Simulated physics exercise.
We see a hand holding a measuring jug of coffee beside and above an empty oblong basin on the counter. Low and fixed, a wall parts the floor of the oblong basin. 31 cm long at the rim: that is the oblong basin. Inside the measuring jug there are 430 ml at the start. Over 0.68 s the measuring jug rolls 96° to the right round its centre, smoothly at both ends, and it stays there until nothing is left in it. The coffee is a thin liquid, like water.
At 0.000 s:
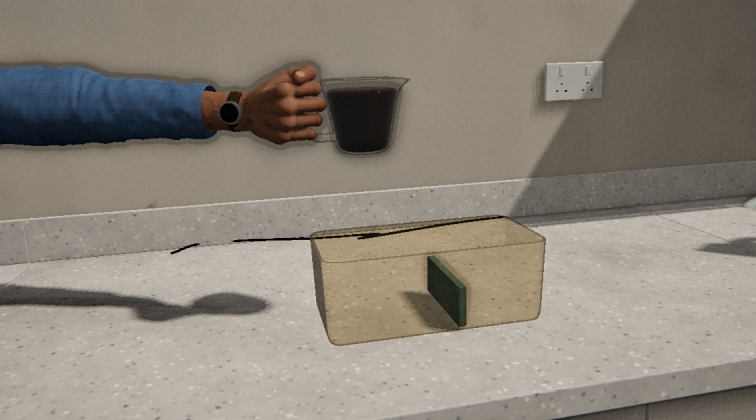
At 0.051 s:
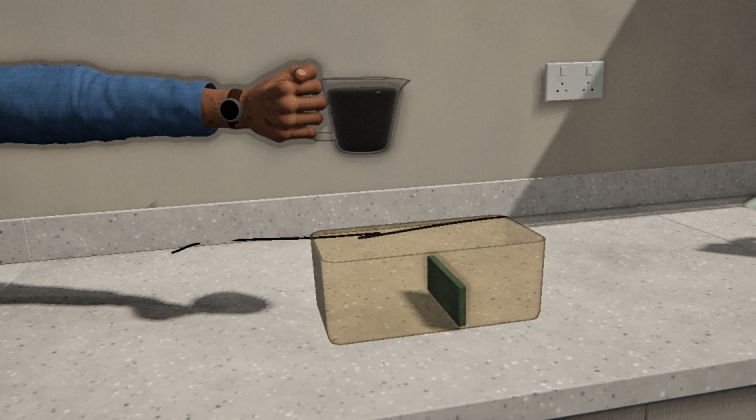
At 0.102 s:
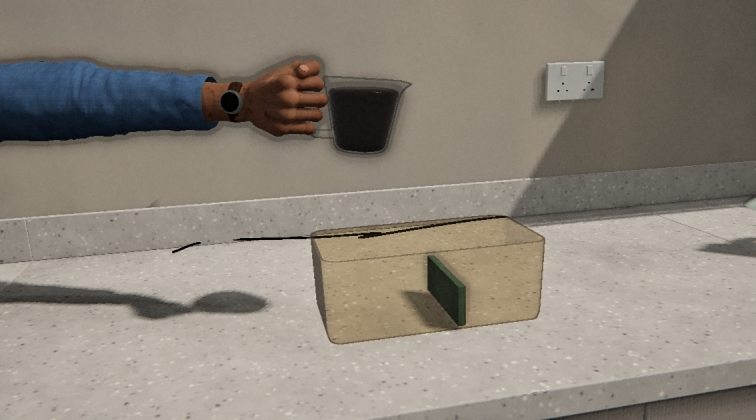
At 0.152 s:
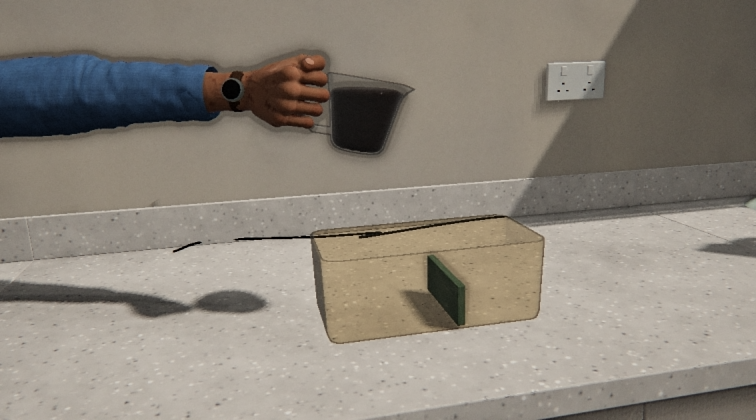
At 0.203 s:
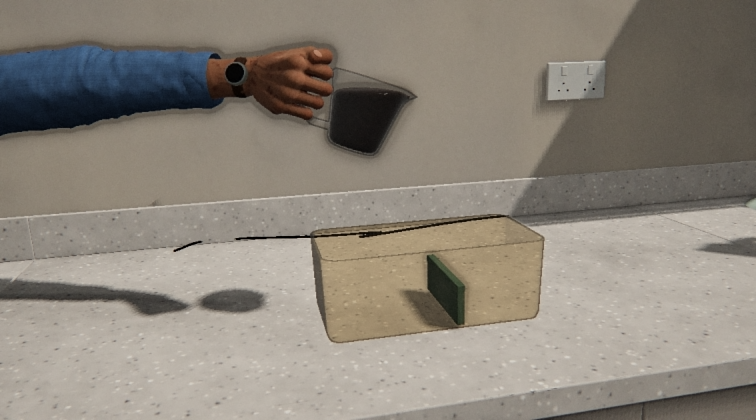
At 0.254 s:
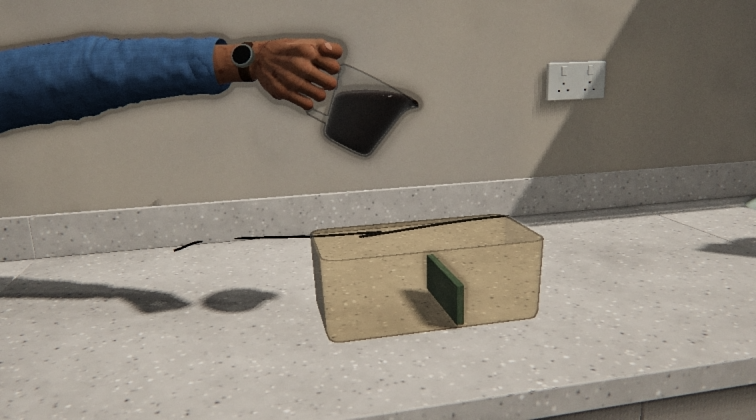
A hand in a blue sleeve with a dark watch holds a clear measuring jug of dark coffee at upper center, seen from slightly above a speckled pale counter. Below sits an empty, see-through amber oblong basin with a green wall inside, and a white socket is on the beige wall at right. The hand gradually tilts the jug rightward, its coffee shifting toward the lip, while the camera stays still.
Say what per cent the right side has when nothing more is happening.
It has about 78 per cent.
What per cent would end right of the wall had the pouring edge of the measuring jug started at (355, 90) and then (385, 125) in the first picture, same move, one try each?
In turn about 5 and 5 per cent.
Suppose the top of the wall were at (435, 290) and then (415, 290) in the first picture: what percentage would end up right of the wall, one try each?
Result: 85 per cent, then 90 per cent.
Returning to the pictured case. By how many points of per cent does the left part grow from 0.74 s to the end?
12 %.
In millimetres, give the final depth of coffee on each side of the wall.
I'd say close to 2 mm on the left, close to 20 mm on the right.
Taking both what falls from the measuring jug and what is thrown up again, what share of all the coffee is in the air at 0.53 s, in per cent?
About 36 per cent.
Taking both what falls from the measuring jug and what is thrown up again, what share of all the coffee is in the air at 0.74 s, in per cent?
Something like 20 per cent is in the air then.
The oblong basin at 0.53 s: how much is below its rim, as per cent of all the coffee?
16 %, give or take.
By 0.53 s the tilt is 85° and 48 per cent is still to pour, 0 is left of the wall and 16 right of it.
By 0.74 s the tilt is 96° and 9 per cent is still to pour, 8 is left of the wall and 62 right of it.
By 0.95 s the tilt is 96° and 1 per cent is still to pour, 17 is left of the wall and 77 right of it.
By 1.18 s the tilt is 96° and 0 per cent is still to pour, 20 is left of the wall and 78 right of it.
At rest 20 per cent lies left of the wall, 78 right of it and 3 outside.
